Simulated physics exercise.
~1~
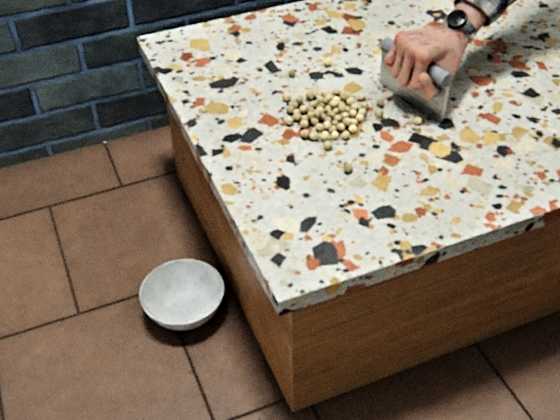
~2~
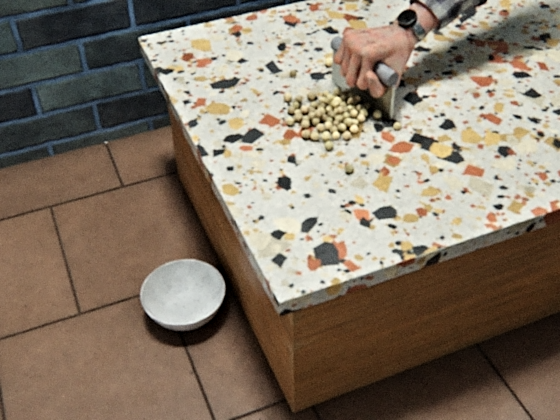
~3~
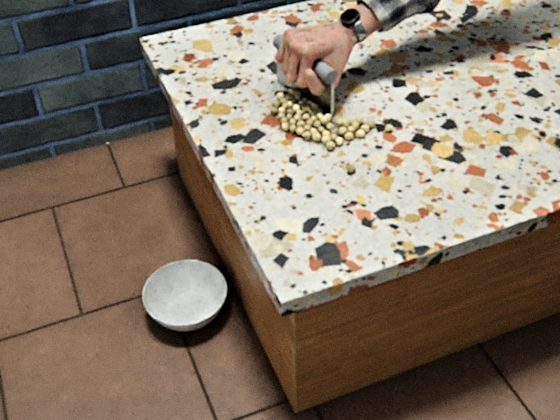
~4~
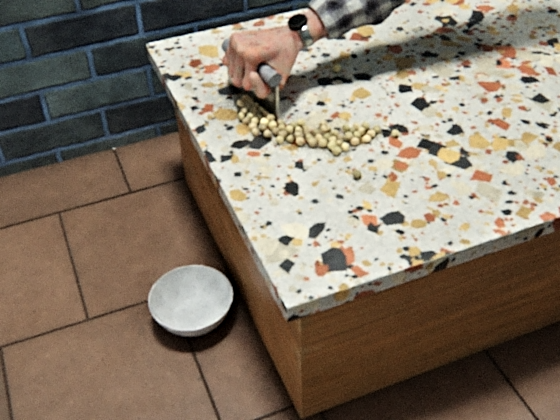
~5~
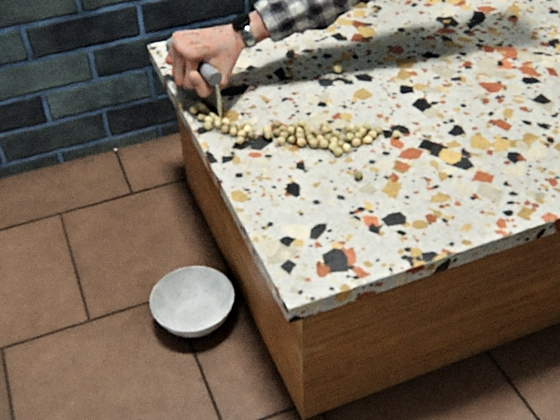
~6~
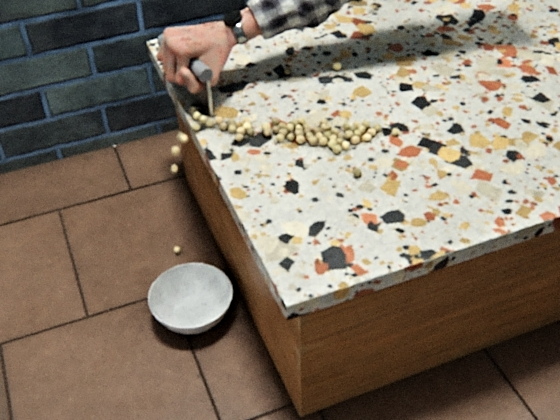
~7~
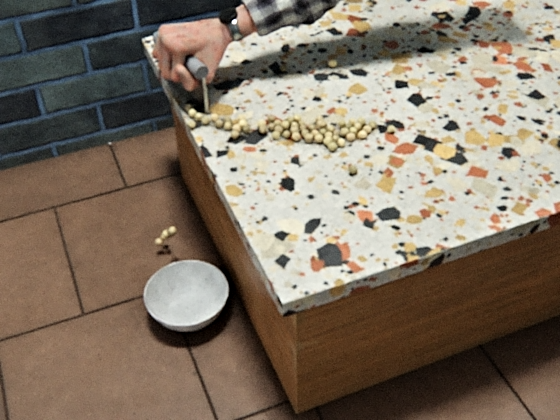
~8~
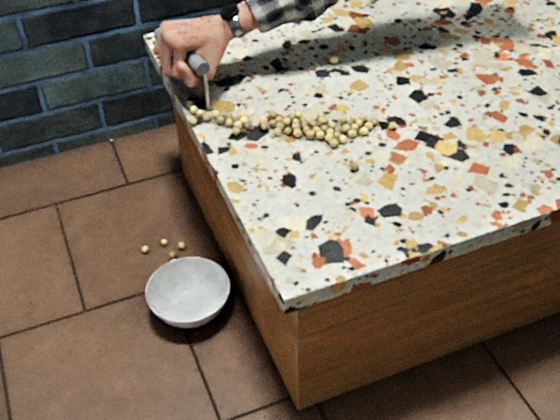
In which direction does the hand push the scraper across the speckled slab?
The hand pushes the scraper to the left, through the pile of nuts and up to the slab's edge.
